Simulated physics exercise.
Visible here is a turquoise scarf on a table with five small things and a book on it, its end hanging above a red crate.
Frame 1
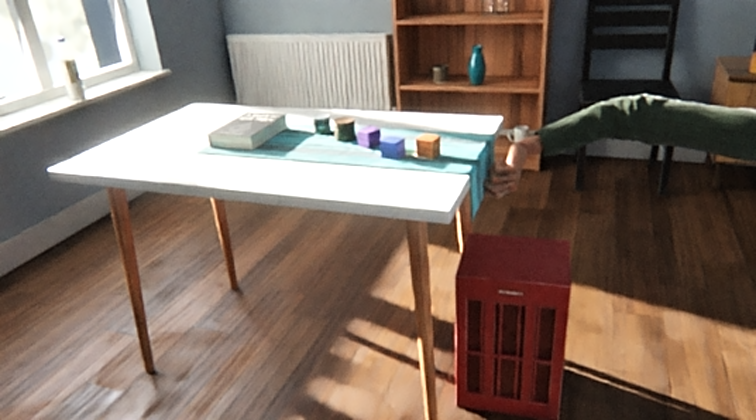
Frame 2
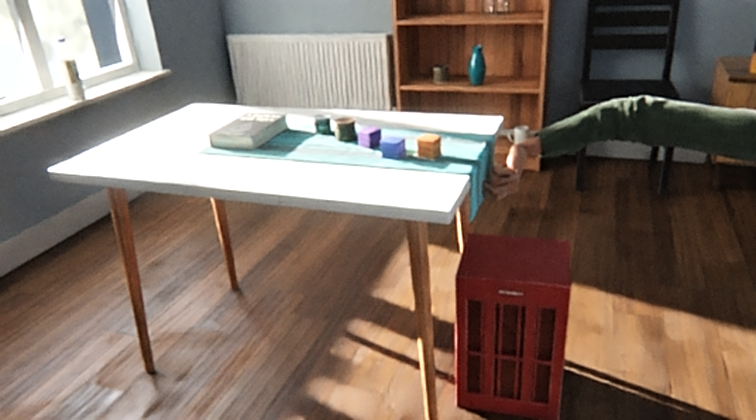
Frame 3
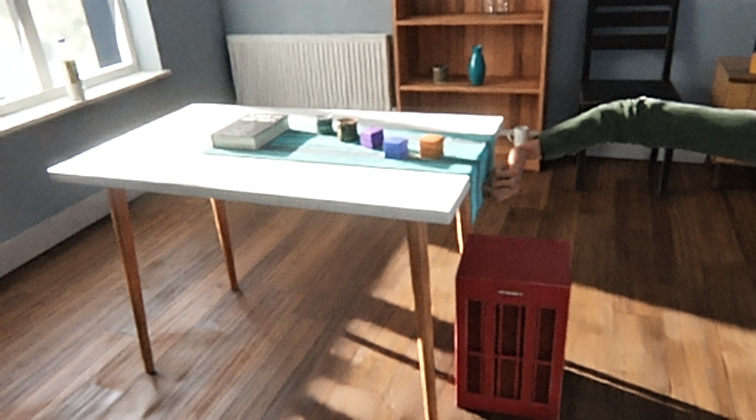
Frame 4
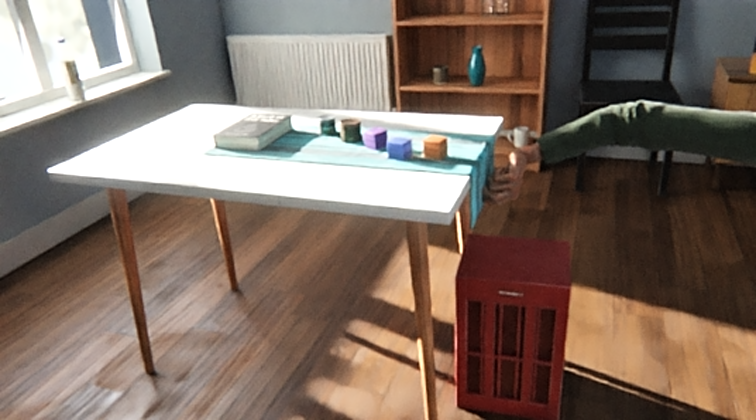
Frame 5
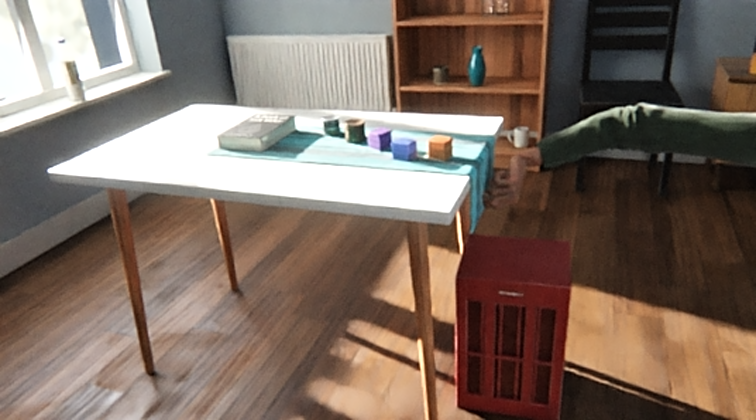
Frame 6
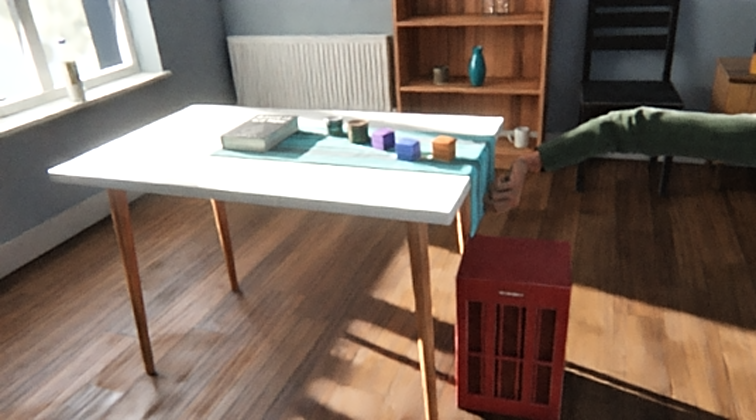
A hand slowly pulls the turquoise scarf rightward, carrying the small objects and book along.
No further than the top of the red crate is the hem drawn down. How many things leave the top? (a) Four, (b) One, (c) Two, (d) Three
Answer: B.
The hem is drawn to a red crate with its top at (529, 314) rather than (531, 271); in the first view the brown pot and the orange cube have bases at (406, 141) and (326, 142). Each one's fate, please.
The brown pot ends up off the top and the orange cube ends up still on top.
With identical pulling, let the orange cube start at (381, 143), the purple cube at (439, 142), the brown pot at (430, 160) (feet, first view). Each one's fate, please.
So the orange cube stays aboard, the purple cube leaves the top, and the brown pot leaves the top.
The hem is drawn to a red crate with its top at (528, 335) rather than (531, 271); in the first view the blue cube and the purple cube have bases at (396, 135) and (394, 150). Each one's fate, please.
In the end the blue cube is no longer on top and the purple cube is no longer on top.
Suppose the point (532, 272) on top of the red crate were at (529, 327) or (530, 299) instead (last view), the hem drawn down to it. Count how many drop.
Over the edge: 3, then 2.
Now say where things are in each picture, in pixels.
In the first picture, hem (471, 221); orange cube (428, 137); blue cube (392, 139); purple cube (369, 129); brown pot (344, 120); grey pot (321, 116); top of the crate (531, 271).
In the second picture, hem (470, 222); orange cube (429, 138).
In the third picture, hem (472, 225); blue cube (396, 139).
In the fourth picture, hem (471, 229); purple cube (375, 130); top of the crate (531, 272).
In the fifth picture, hem (471, 233); brown pot (354, 121).
In the sixth picture, hem (471, 237); orange cube (444, 139); blue cube (408, 141); purple cube (383, 131); brown pot (358, 122); grey pot (333, 118).
A little later, hem on the crate; orange cube gone.
When it is over, hem on the crate; orange cube gone. It carries off one.
